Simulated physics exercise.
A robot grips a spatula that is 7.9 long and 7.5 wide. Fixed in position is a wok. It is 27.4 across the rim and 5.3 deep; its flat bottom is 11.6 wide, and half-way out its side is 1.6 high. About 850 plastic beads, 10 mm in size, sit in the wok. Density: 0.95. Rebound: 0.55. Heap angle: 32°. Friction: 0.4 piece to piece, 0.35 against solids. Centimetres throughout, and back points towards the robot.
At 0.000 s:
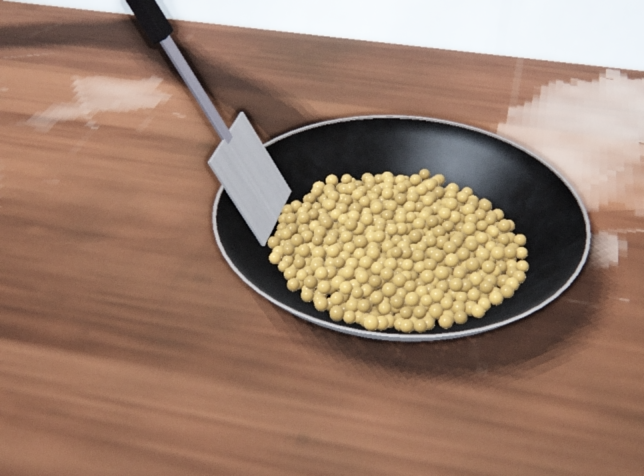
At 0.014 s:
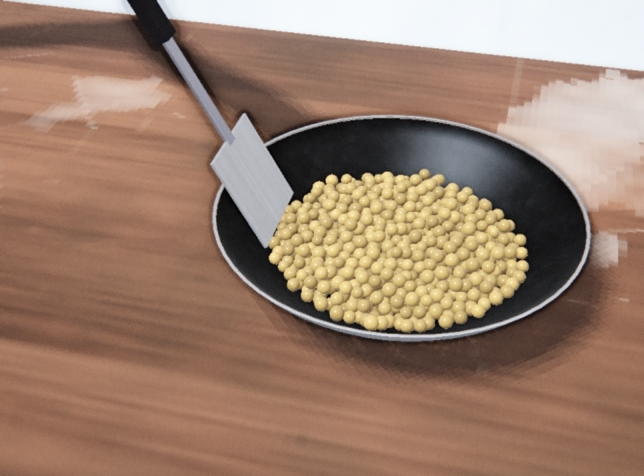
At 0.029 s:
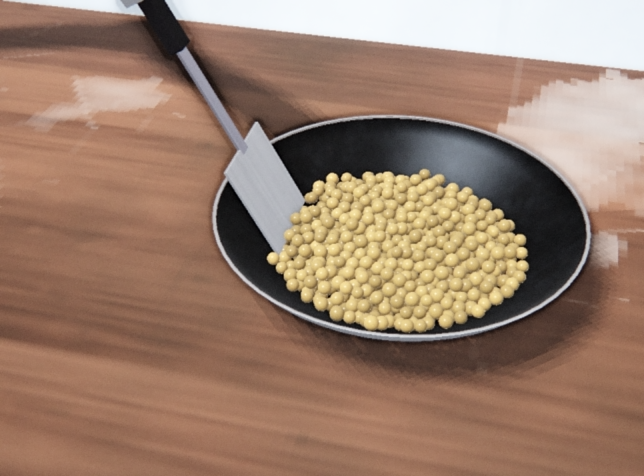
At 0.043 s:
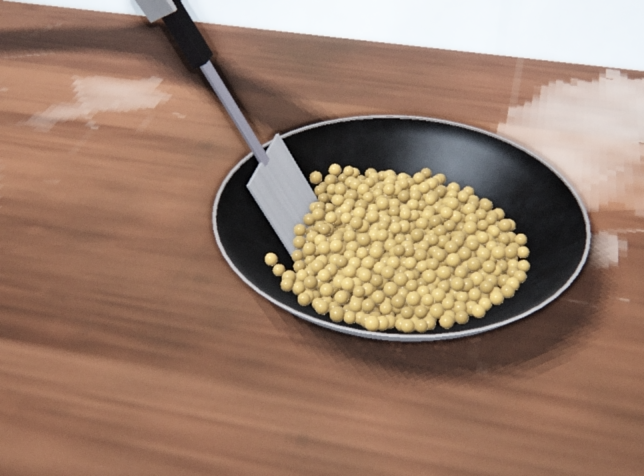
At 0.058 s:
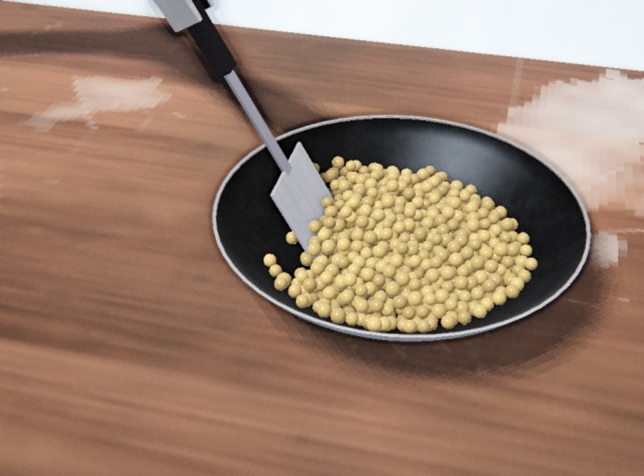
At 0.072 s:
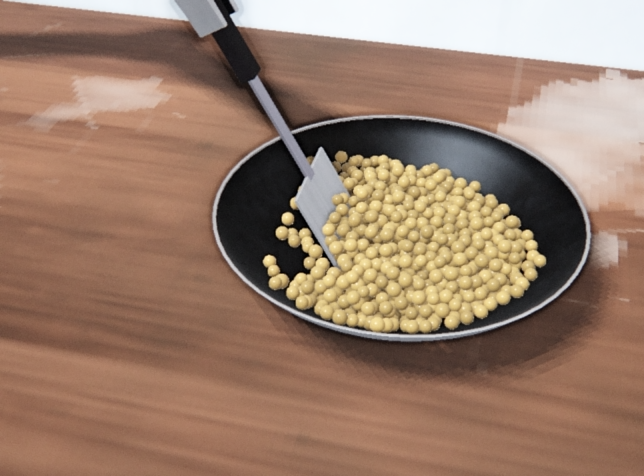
The clip opens on a black wok of yellowish beads on a wooden surface, with a metal spatula resting at the left edge of the heap. The spatula barely shifts at first, then pushes rightward into the beads, bunching them up toward the right while a few lag behind at the left.
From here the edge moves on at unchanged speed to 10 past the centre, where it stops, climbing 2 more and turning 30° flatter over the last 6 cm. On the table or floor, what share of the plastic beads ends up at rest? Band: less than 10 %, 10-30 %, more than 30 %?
More than 30 %.
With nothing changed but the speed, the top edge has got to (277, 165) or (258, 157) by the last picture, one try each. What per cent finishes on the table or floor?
That comes to about 25 and about 15 percent, in that order.
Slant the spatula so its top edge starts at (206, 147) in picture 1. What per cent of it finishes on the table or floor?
35 percent or thereabouts.
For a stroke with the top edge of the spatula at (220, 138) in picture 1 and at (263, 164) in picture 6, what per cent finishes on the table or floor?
Some 20 percent ends up on the table or floor.
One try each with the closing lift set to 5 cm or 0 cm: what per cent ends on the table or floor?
It works out to some 35 per cent for the first setting and some 35 per cent for the second.
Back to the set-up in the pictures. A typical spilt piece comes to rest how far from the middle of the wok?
About 36 centimetres.
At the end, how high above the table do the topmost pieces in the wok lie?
Close to 5.0 centimetres high.
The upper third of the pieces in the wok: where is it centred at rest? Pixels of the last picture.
(454, 262).
By 0.11 s, sloping 61°, highest piece 10 above the table; 849 in the wok.
By 0.14 s, sloping 54°, highest piece 14 above the table; 847 in the wok, 2 on the blade or in flight.
By 0.36 s, sloping 31°, highest piece 13 above the table; 527 in the wok, 166 on the table or floor, 156 on the blade or in flight.
By 1.41 s, sloping 31°, highest piece 6 above the table; 527 in the wok, 322 on the table or floor.
Final count, 527 in the wok, 322 on the table or floor. That is 38 % on the table or floor.
